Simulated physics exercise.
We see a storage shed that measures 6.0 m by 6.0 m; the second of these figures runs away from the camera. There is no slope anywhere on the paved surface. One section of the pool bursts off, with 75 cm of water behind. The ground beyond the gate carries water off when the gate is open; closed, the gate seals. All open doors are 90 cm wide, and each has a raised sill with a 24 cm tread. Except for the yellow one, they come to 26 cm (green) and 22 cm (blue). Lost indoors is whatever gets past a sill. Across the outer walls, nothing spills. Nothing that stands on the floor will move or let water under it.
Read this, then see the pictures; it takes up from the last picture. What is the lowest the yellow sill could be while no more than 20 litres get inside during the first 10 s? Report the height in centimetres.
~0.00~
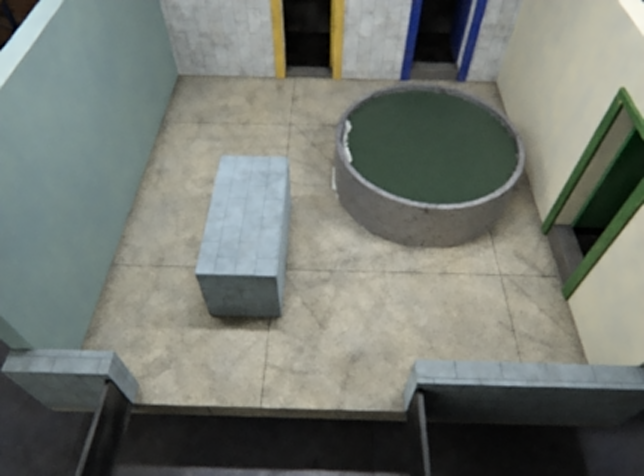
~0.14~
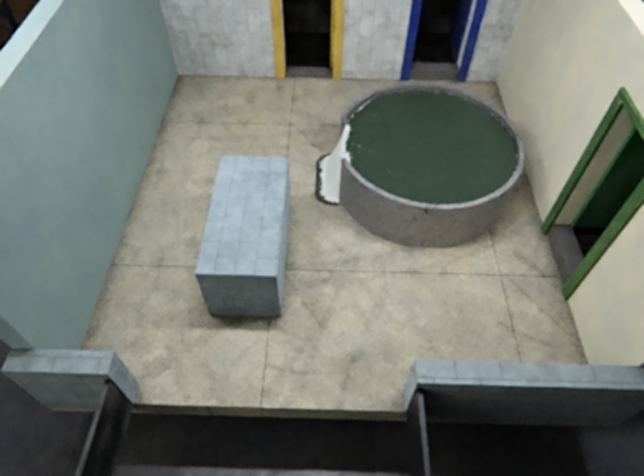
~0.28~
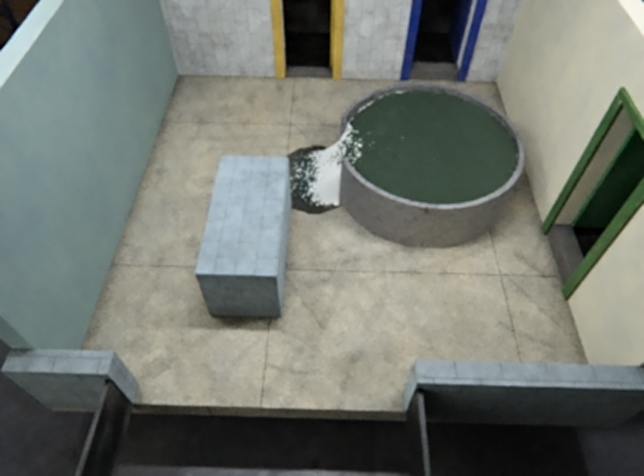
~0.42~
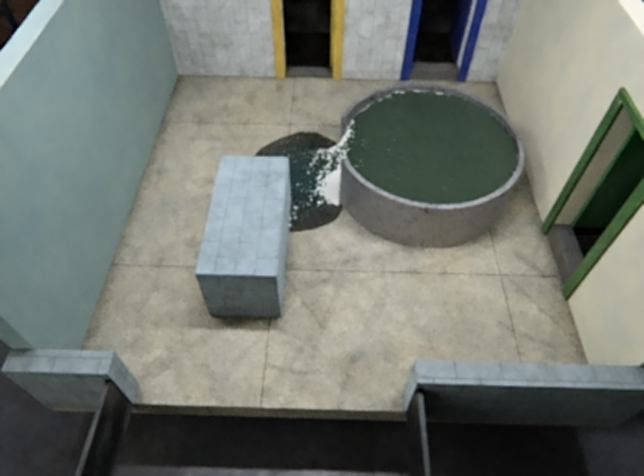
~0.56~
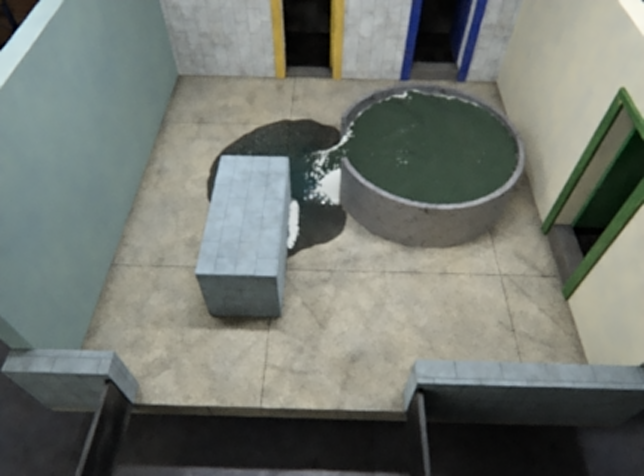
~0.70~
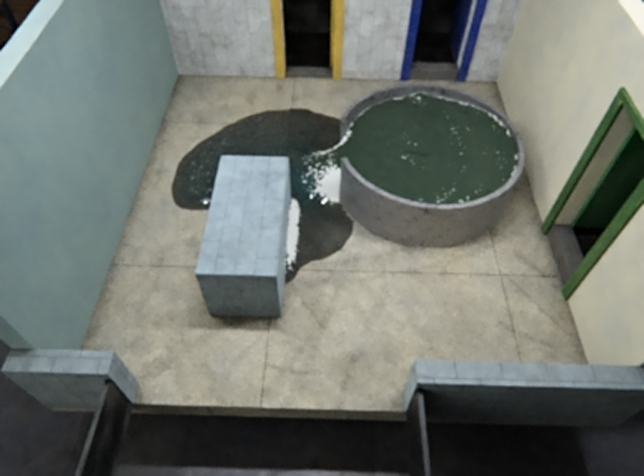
About 5.5 cm.
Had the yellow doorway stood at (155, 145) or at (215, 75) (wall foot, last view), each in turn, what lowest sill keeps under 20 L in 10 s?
Minimums: Roughly 31 cm and 27 cm.
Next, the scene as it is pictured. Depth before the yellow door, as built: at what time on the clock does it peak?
Near 3.2 s.
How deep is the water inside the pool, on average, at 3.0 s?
Around 42 cm deep on average.
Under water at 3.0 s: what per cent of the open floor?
Some 55 in a hundred.
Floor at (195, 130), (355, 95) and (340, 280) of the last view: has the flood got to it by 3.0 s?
So, in order, I'd say got wet, then stayed dry, then got wet.
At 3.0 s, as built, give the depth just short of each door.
Door by door in cm - green 0, blue 0, yellow 5.
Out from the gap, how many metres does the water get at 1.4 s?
Reach: Approx. 3.6 m.
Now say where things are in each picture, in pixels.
The first frame shows the pool at (428, 143) is whole and still, 75 cm deep; the yellow door at (308, 27) is dry.
In the second frame, the gap is at (339, 164), the front 0.3 m out at (320, 196); the back of the pool holds 75 cm.
In the third frame, the front is at a hidden place, 0.8 m from the gap at (339, 167); 0.9 m2 of floor is wet, 75 cm left at the back.
In the fourth frame, the gap is at (339, 168), the front 1.3 m out at a hidden place; the back of the pool holds 75 cm.
In the fifth frame, the gap is at (339, 167), the front 1.9 m out at a hidden place; the back of the pool holds 75 cm.
In the sixth frame, the front is at (178, 190), 2.4 m from the gap at (339, 167); 4.7 m2 of floor is wet, 73 cm left at the back; 1.1 m in a straight line remain to the yellow door at (308, 27).
After 1.4 s water covers 35 % of the floor, deepest (41 cm) near (143, 178); it has not reached the yellow door.
After 3.0 s water covers 55 % of the floor, deepest (40 cm) near (177, 82); 5 cm at the yellow door, 0 litres in over its 7 cm sill.
After 10.0 s water covers 95 % of the floor, deepest (18 cm) near (456, 82); 7 cm at the yellow door, 8 litres in over its 7 cm sill.
At the yellow door as built, the water arrived by 1.8 s and peaked near 10 cm at 3.2 s.
Run again over the same 10 s with other heights there, 27 litres in over 5 cm, 16 litres over 6 cm. The limit of 20 litres is kept from about 5.5 cm up.
